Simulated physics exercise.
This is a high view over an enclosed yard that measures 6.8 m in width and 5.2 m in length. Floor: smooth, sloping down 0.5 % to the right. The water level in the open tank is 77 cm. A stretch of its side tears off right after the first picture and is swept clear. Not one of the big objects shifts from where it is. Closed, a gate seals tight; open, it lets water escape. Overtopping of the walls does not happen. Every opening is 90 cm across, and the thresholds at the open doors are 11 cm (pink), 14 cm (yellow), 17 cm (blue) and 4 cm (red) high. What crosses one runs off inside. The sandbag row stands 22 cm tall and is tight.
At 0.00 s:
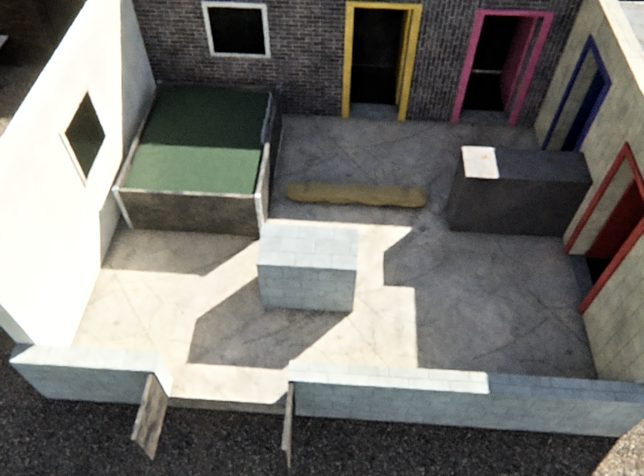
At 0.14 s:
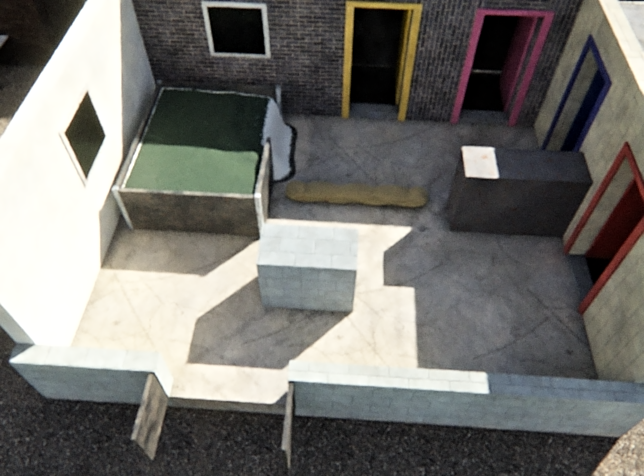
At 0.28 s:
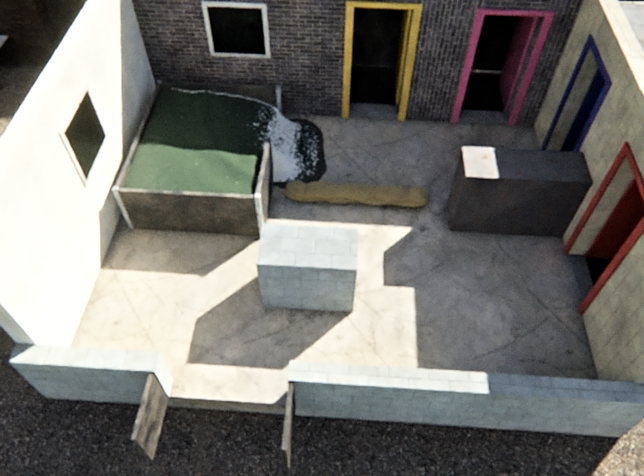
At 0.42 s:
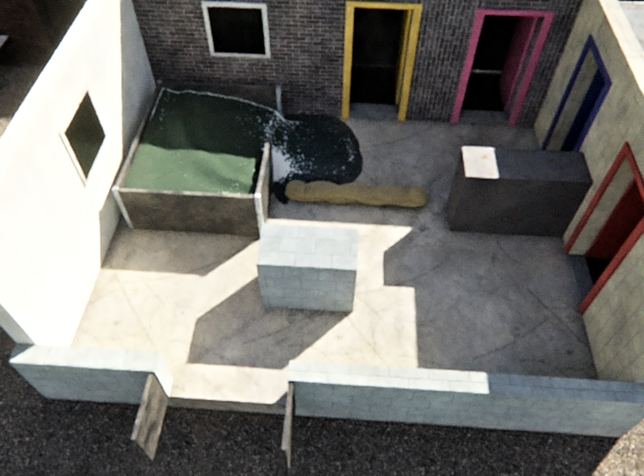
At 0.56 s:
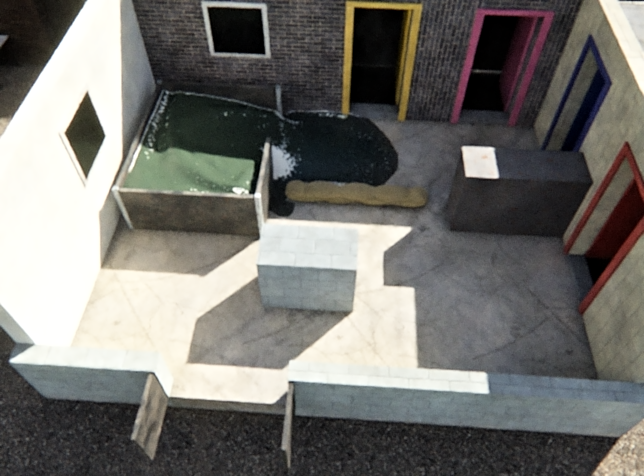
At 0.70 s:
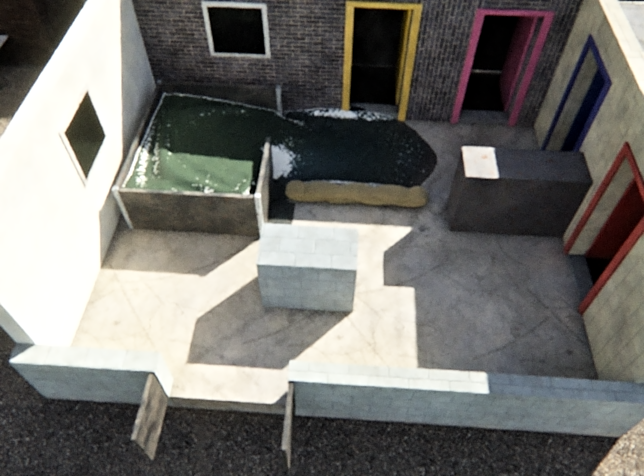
Dark water pouring from the right side of an open green tank and spreading rightward across a walled yard behind a low tan mound.
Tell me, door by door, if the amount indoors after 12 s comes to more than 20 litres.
Result: Pink door: Beyond the set amount; yellow door: Beyond the set amount; blue door: Beyond the set amount; red door: Short of the set amount.
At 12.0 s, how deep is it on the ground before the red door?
About 2.5 cm.
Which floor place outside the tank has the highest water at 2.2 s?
You'll find it around (522, 145).
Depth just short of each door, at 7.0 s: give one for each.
Depths: Pink door 22 cm, yellow door 19 cm, blue door 23 cm, red door 0 cm.
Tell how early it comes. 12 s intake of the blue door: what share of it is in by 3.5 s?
60 percent or so by then.
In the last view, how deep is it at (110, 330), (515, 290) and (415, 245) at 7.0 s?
I'd read it as roughly 0, 1 and 2 cm, in that order.
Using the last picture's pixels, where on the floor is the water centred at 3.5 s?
Centre: Approx. (339, 167) px.
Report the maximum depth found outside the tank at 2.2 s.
Roughly 52 cm.
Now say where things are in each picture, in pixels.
In the first picture, still water, 77 cm deep, in the open tank at (205, 138).
In the second picture, the front is at (282, 179), 0.7 m from the gap at (274, 140); 0.2 m2 of floor is under water; 77 cm left at the back of the open tank.
In the third picture, water pours out at (274, 141) and has run 0.9 m, to (315, 178); typically 12 cm deep outside, 77 cm at the open tank's back.
In the fourth picture, the front is at (355, 172), 1.4 m from the gap at (274, 142); 2.2 m2 of floor is under water; 76 cm left at the back of the open tank.
In the fifth picture, water pours out at (274, 142) and has run 2.0 m, to (391, 169); typically 9 cm deep outside, 70 cm at the open tank's back.
In the sixth picture, the front is at (430, 154), 2.7 m from the gap at (274, 142); 4.6 m2 of floor is under water; 65 cm left at the back of the open tank.
After 1.4 s water covers 30 % of the floor and is deepest (43 cm) near (284, 146); pink door 12 cm at the sill, 0 L in, yellow door 24 cm at the sill, 6 L in, blue door 7 cm at the sill, 0 L in, red door not reached.
After 2.2 s water covers 30 % of the floor and is deepest (52 cm) near (522, 145); pink door 13 cm at the sill, 0 L in, yellow door 21 cm at the sill, 33 L in, blue door 47 cm at the sill, 73 L in, red door not reached.
After 3.5 s water covers 35 % of the floor and is deepest (41 cm) near (473, 164); pink door 27 cm at the sill, 48 L in, yellow door 16 cm at the sill, 49 L in, blue door 37 cm at the sill, 348 L in, red door not reached.
After 7.0 s water covers 55 % of the floor and is deepest (24 cm) near (547, 207); pink door 22 cm at the sill, 373 L in, yellow door 19 cm at the sill, 70 L in, blue door 23 cm at the sill, 551 L in, red door not reached.
After 12.0 s water covers 85 % of the floor and is deepest (16 cm) near (536, 206); pink door 15 cm at the sill, 487 L in, yellow door 13 cm at the sill, 94 L in, blue door 15 cm at the sill, 576 L in, red door 3 cm at the sill, 0 L in.
